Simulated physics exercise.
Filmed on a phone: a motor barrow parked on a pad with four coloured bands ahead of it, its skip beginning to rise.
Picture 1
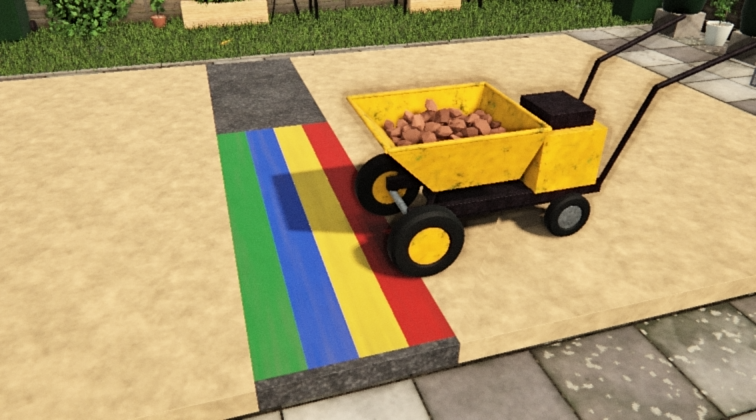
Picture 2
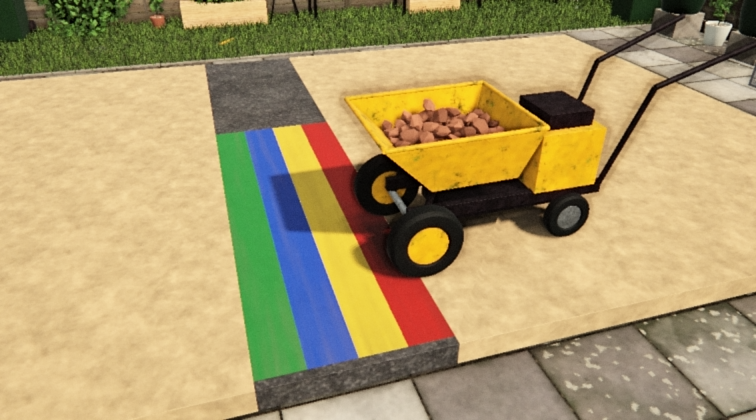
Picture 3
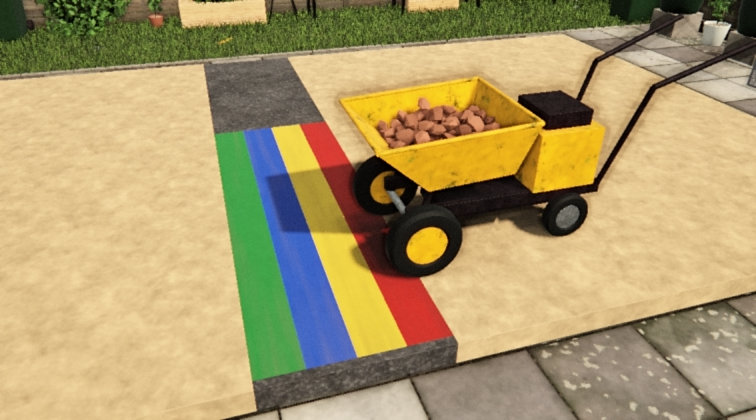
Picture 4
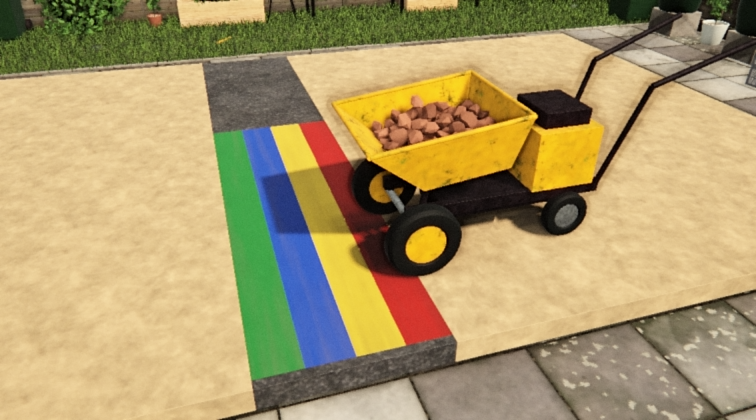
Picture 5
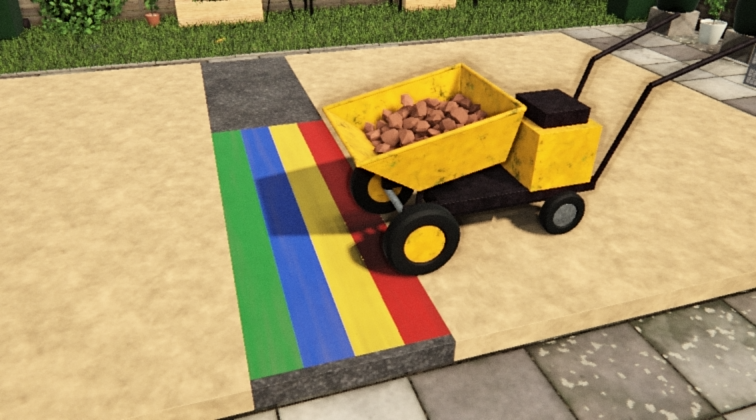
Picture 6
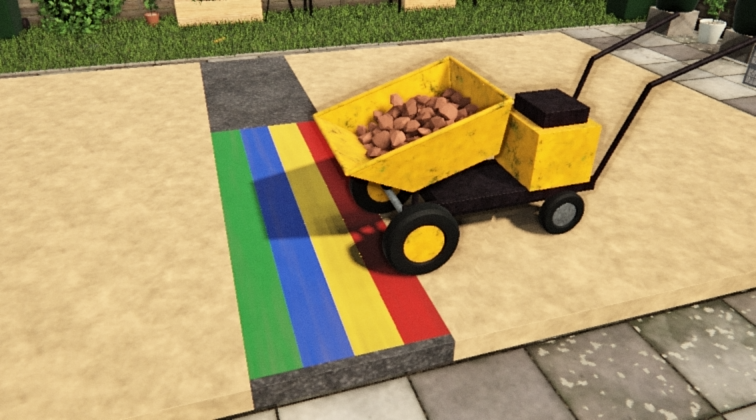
In the video, a yellow motor barrow loaded with brown rubble stands beside green, blue, yellow and red bands on a sandy surface, and its skip gradually tilts forward to the left while the wheels stay in place.
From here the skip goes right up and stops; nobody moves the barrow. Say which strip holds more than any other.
The heap favours the green strip.
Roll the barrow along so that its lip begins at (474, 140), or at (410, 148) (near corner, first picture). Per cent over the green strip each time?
The first gives 10 %, the second 30 %.
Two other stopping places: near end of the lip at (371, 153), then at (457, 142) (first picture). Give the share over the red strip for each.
First some 0, then 0 per cent.
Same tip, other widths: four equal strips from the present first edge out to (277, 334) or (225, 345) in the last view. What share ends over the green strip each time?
In turn 30 and 40 in a hundred.
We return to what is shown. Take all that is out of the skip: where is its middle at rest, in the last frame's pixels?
Near (251, 262).
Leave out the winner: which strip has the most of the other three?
It is the blue strip.
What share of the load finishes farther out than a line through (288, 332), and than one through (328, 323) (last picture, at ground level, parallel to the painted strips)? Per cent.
About 60 and 70 per cent.
Shortly afterwards, skip tipped steeply; the whole lot in the skip.
Next, skip tipped right over; near two thirds in the skip; a little over the blue strip; a little over the green strip; only a few off the paint.
Some moments later, skip tipped right over; near a quarter in the skip; a little over the blue strip; near a third over the green strip; near a quarter off the paint.
In the end, skip tipped right over; near a quarter in the skip; none at all over the red strip; none at all over the yellow strip; a little over the blue strip; near a third over the green strip; near a quarter off the paint.
